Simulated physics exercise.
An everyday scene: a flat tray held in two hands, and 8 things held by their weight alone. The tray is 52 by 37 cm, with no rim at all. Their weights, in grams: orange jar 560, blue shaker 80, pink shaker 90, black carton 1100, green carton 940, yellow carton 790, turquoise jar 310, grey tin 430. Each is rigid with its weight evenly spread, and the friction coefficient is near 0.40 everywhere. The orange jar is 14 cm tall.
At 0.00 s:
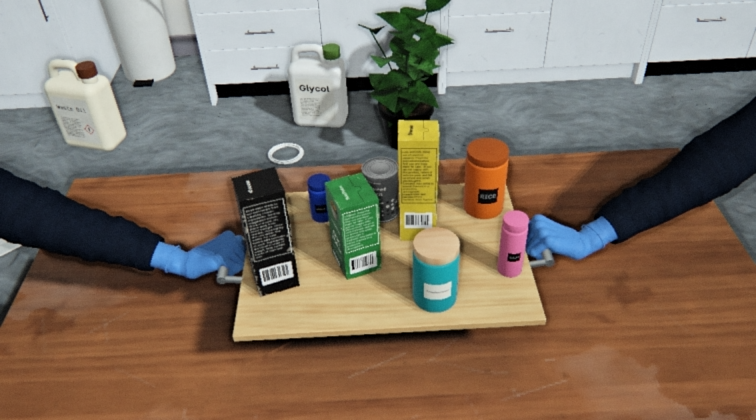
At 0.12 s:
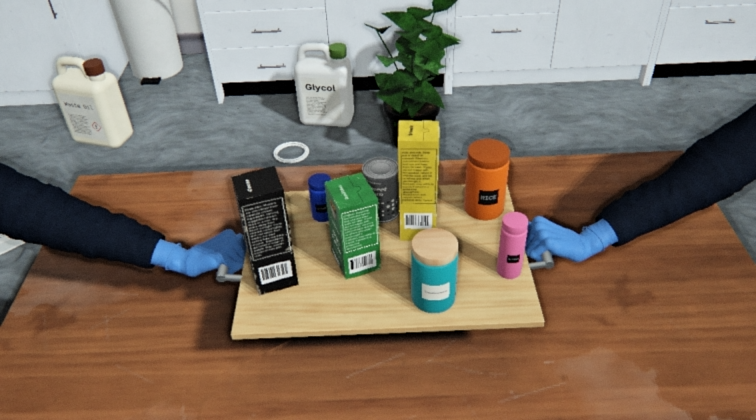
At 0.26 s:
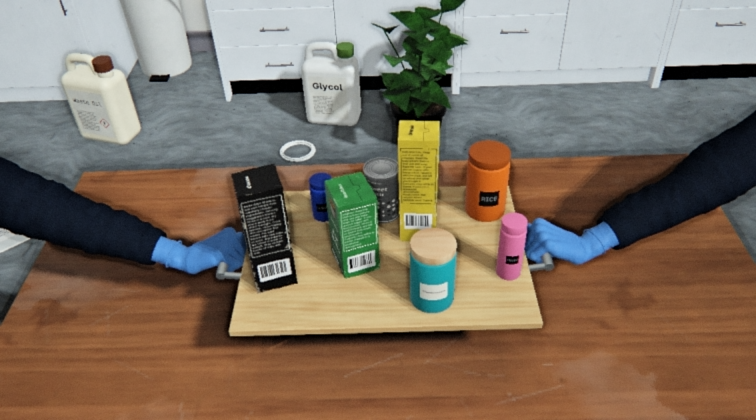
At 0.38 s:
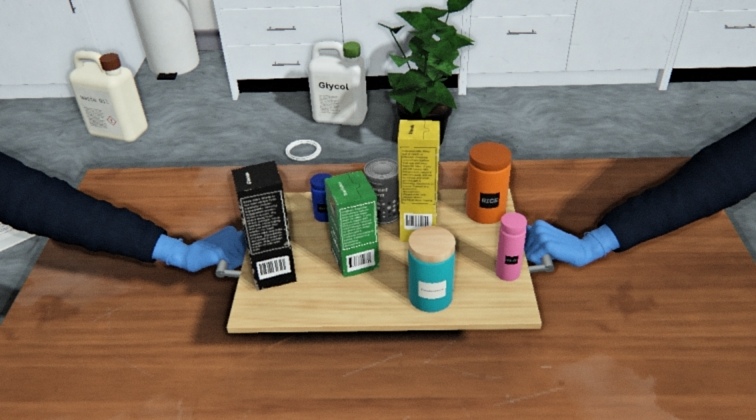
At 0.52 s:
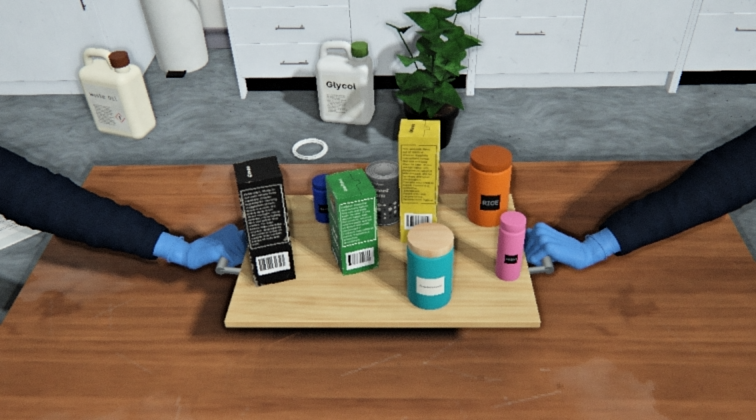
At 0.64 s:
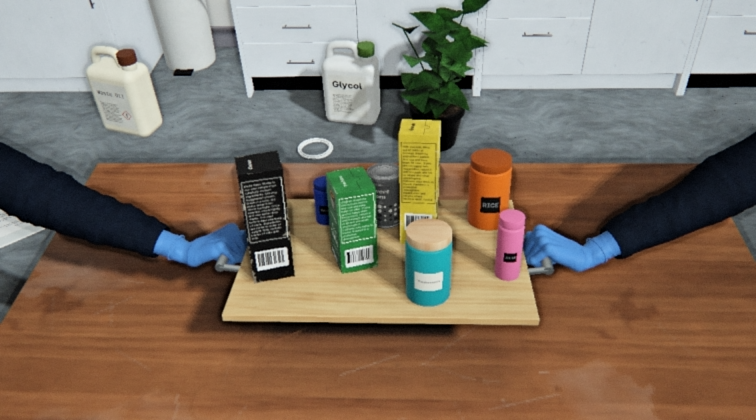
To begin with, two blue-gloved hands hold a rimless wooden tray level above a table, with cartons, jars and shakers standing on it. Then the far edge dips slowly, tilting the tray slightly away while the background drifts a little rightward, and the items stay upright in their places on the board.
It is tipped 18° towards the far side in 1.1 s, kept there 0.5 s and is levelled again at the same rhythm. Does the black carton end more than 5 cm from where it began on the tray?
The black carton ends elsewhere.
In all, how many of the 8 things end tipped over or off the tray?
2 of them.
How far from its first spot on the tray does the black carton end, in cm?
About 25 cm.
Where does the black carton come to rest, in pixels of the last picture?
Near (264, 182).
By 1.34 s, tray at 18°, far edge down; yellow carton rocked 38° off its seat.
By 1.64 s, tray at 18°, far edge down; yellow carton now off the tray; black carton rocked 14° off its seat near (265, 200).
By 1.84 s, tray at 17°, far edge down; black carton rocked 67° off its seat near (263, 201).
By 2.24 s, tray at 9°, far edge down; black carton on its side near (266, 191).
When it is over (3.3 s), off the tray, yellow carton; lying over on the tray, black carton; the other 6 within 5 cm of the start. In the last view, black carton near (264, 182).
